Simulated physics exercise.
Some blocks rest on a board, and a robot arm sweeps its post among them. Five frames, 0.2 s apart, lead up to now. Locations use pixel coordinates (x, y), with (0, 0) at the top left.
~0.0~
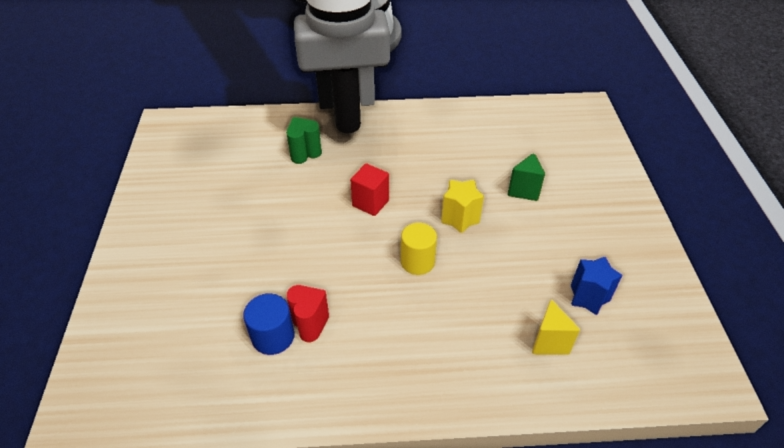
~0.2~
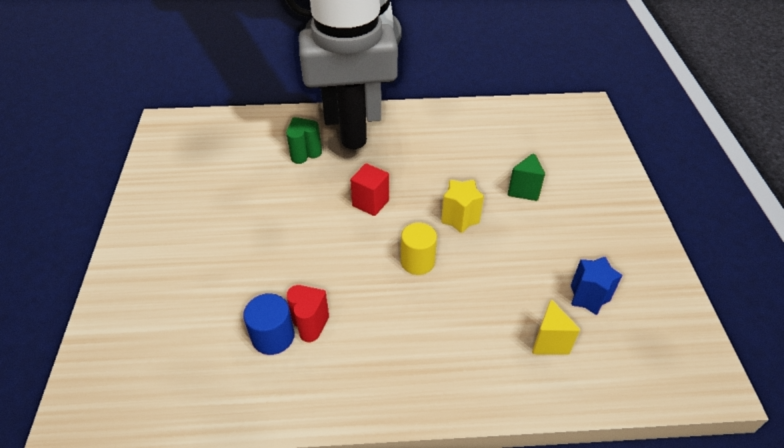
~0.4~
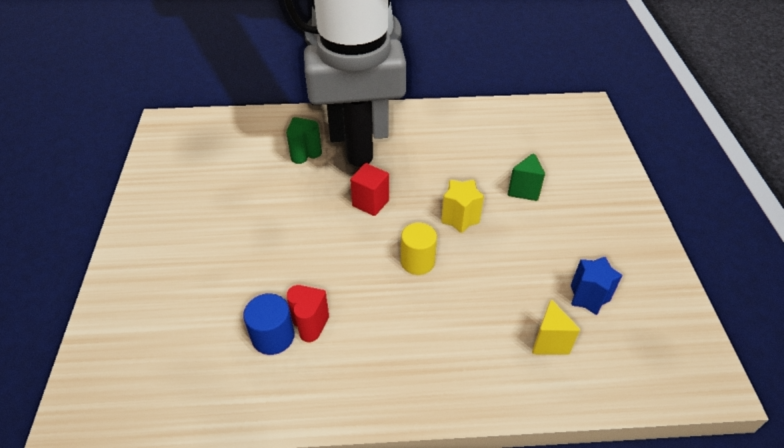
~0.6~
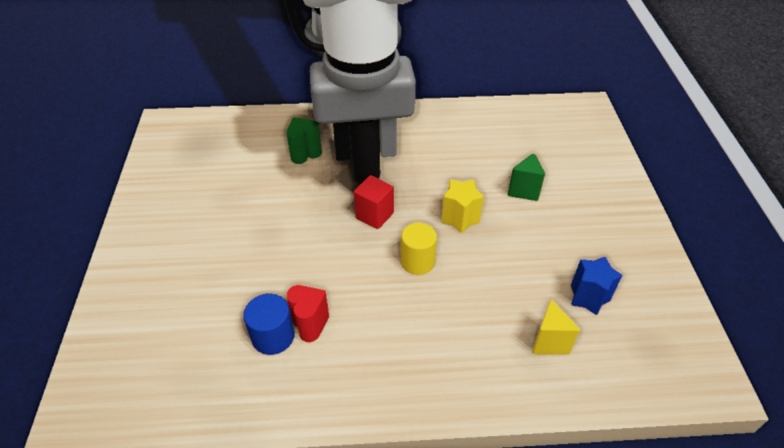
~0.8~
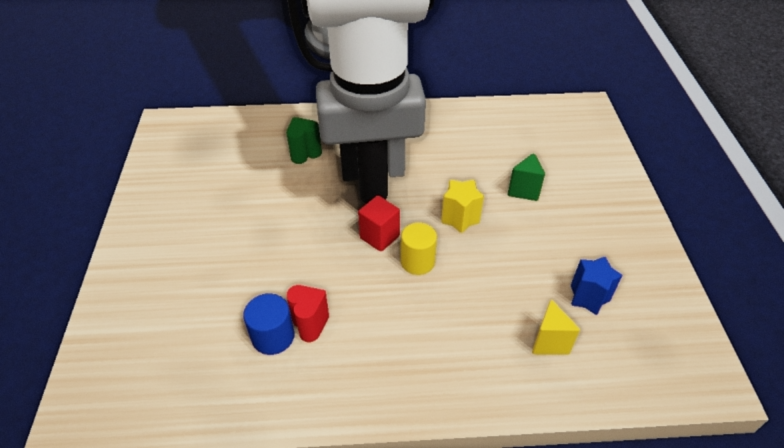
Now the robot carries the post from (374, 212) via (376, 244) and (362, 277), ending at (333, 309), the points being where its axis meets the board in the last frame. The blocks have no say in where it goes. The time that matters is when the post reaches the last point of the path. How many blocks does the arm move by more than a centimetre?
Here I'd predict a lone block moving more than 1 cm.
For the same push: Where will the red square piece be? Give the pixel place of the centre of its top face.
Its top centre is at about (379, 281).
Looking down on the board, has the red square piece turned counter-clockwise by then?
I believe so.
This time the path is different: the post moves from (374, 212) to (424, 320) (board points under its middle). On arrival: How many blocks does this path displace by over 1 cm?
Blocks displaced: 2.
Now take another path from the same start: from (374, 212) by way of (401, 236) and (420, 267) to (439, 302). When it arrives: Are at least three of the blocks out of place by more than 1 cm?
The answer is no.
What follows on the original path. One third of the way, post at (375, 229); red square piece at (381, 245).
Two thirds of the way, post at (361, 263); red square piece at (382, 275), turned 45° anticlockwise.
At the end, post at (331, 294); red heart block at (302, 302); red square piece at (379, 281), turned 80° anticlockwise; yellow round block unmoved.
